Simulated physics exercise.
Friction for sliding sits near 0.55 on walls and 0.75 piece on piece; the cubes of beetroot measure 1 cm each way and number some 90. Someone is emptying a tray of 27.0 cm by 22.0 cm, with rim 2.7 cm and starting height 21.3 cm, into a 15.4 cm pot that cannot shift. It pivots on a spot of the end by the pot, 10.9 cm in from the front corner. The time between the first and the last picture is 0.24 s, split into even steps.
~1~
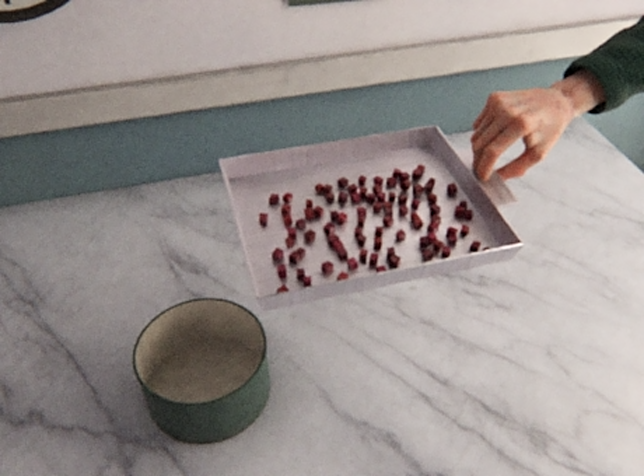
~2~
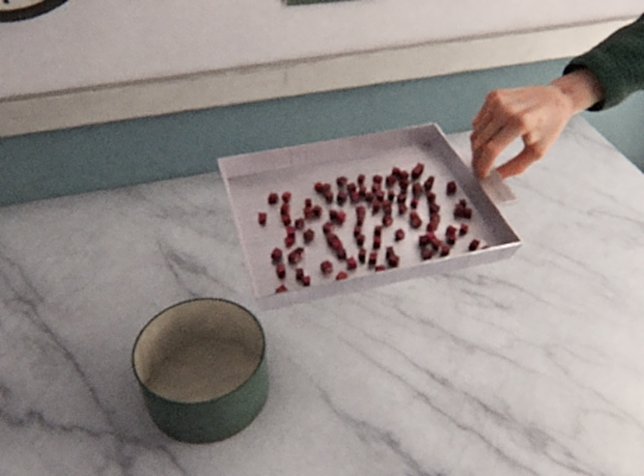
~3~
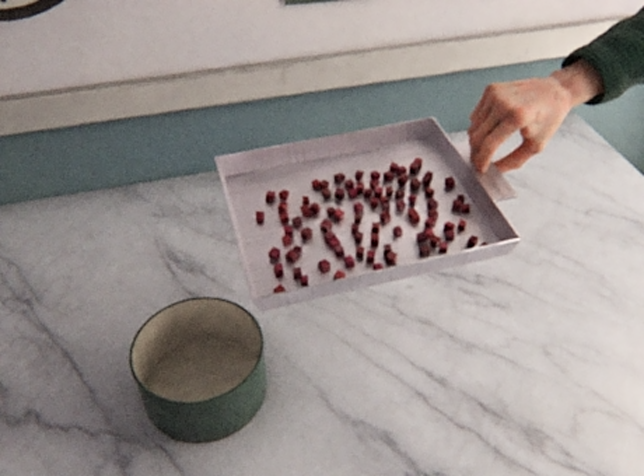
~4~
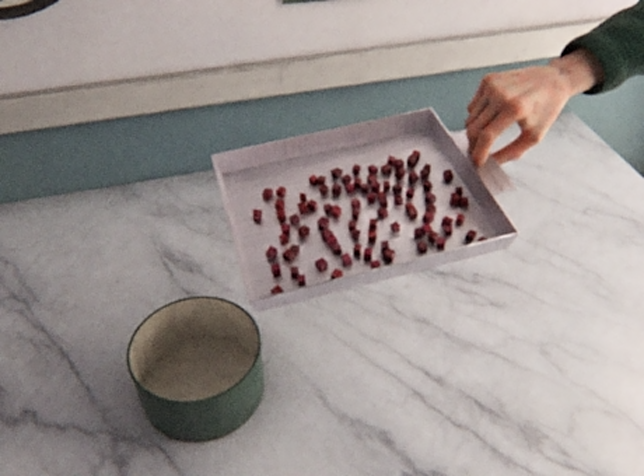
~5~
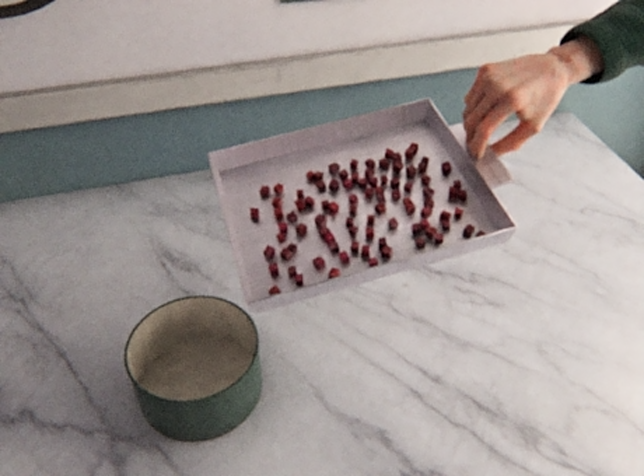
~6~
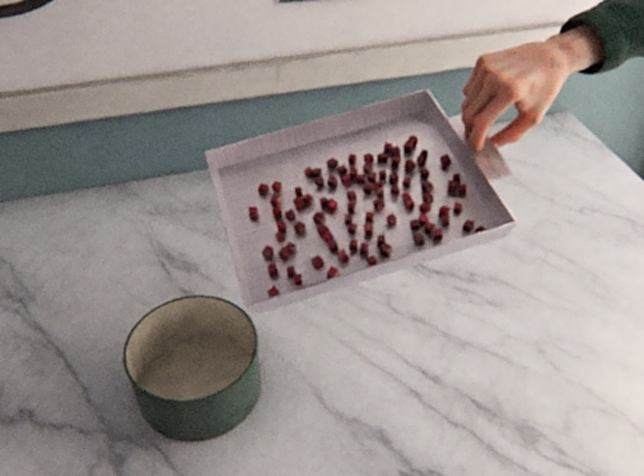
A hand in a green sleeve held a shallow, pale tray of small dark red cubes on a marble counter and slowly raised its right side, while the green pot at front left stayed put.
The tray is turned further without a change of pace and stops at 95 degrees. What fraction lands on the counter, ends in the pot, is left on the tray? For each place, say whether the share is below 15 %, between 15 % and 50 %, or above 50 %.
In the end counter: The greater portion, pot: A fair amount, tray: A little.
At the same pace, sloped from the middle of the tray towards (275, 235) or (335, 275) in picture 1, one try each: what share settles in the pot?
Near 70 and 0 per cent, in that order.
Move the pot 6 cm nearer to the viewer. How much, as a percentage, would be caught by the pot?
Near 70 per cent in that case.
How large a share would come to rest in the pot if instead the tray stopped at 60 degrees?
That comes out at some 5 per cent.
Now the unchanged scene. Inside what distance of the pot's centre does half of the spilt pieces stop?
About 14 cm from the centre.
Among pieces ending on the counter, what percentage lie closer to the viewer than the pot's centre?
Estimate: Close to 100 per cent of the pieces.
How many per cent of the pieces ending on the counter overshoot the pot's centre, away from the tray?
Share: Around 30 %.
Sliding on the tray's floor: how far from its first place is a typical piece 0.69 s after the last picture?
I'd say close to 11 centimetres.
Then, 0.69 s after the last picture, tilt 50 degrees; the tray holds 100 %, the pot 0 %.
Then, 1.15 s after the last picture, tilt 76 degrees; the tray holds 65 %, the pot 15 %.
Then, 1.69 s after the last picture, tilt 95 degrees; the tray holds 35 %, the pot 20 %.
In the end, counter 75 %, pot 25 %, tray 0 %.
